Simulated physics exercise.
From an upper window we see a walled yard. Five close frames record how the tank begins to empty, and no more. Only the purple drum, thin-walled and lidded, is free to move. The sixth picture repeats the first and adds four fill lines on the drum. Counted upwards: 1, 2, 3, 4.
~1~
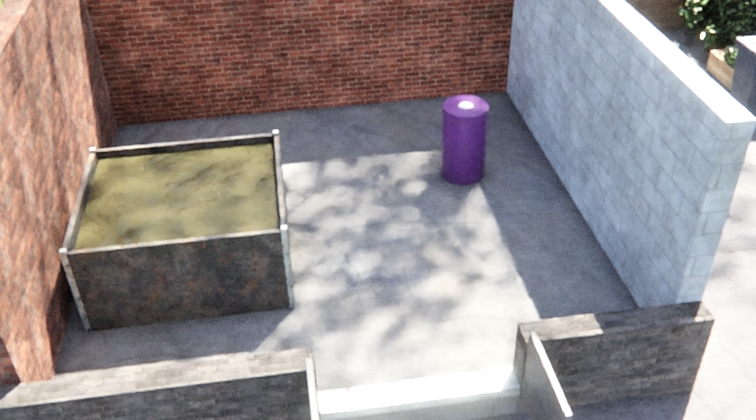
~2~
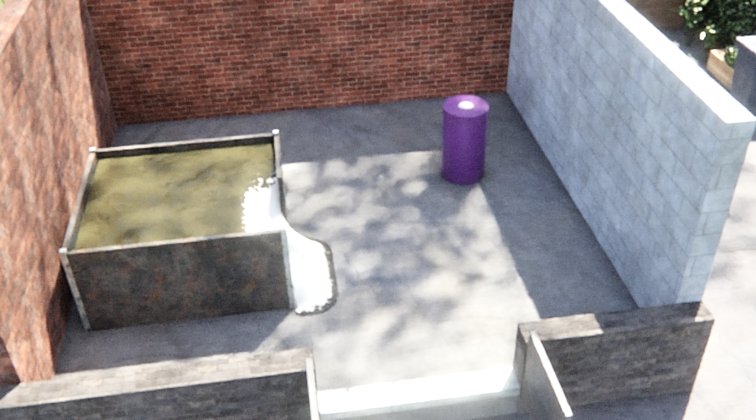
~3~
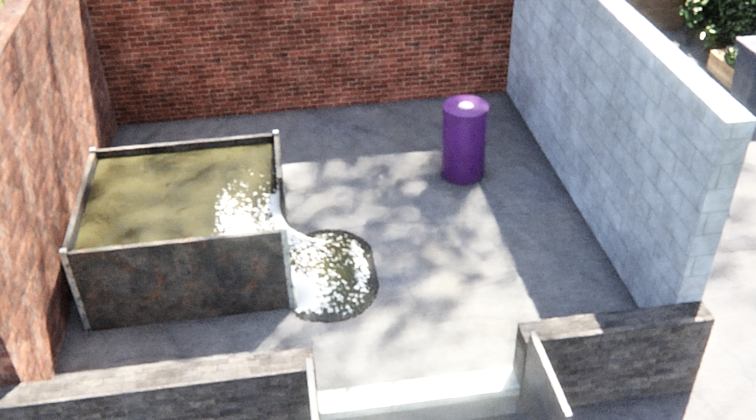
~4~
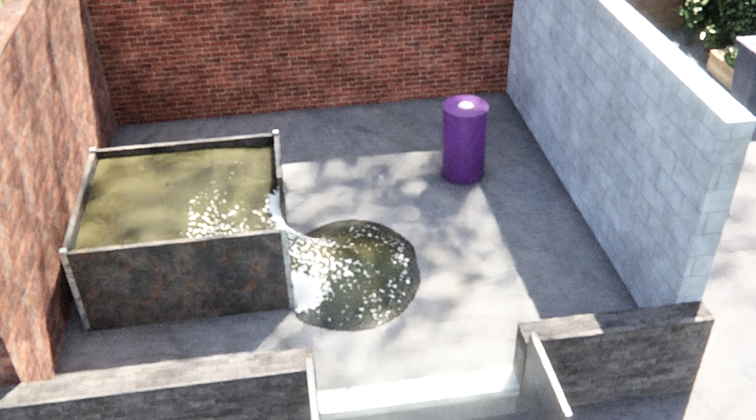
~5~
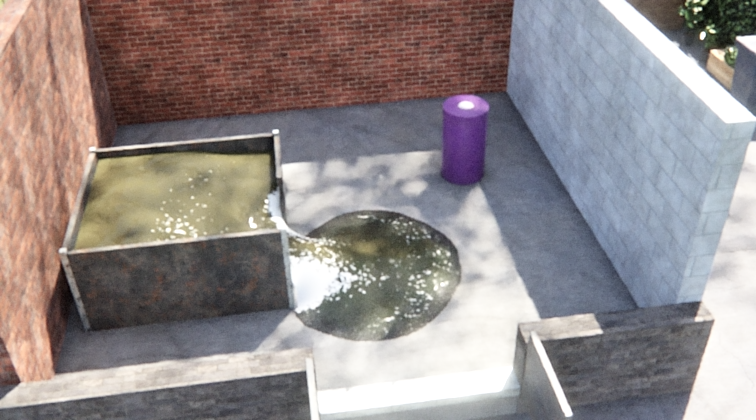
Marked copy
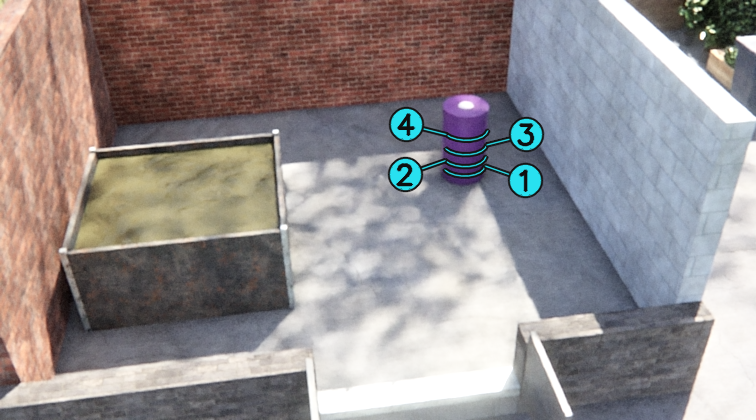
Murky water sits in a raised tank at the left of a walled yard, then pours over the tank's right side onto the paving. It forms a foaming, rounded puddle that widens step by step across the ground toward the right, while the purple drum near the back stays still.
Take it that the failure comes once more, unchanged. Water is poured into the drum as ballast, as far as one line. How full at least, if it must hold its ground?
2 is the one.
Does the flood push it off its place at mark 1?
Yes.
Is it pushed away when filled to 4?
No, that is safe.
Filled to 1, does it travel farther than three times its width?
No, it does not.
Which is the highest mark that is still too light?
1 it is.
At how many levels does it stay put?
Three of them.
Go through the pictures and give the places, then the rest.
The first picture shows lid of the purple drum at (466, 106); tank full, its middle at (182, 194); open gate at (417, 339).
In the second picture, 2 % of the ground under water, its edge towards the drum at (320, 248).
In the third picture, 4 % of the ground under water, its edge towards the drum at (362, 246).
In the fourth picture, 7 % of the ground under water, its edge towards the drum at (390, 235).
The fifth picture shows lid of the purple drum at (466, 106); 11 % of the ground under water, its edge towards the drum at (397, 216).
In cyan, 1 at (468, 175); 2 at (469, 166); 3 at (469, 154); 4 at (470, 140); from the bottom up 1, 2, 3, 4.
If 1 is chosen, it is pushed about its own width away.
If 2 is chosen, it does not move.
If 3 is chosen, it does not move.
If 4 is chosen, it does not move.
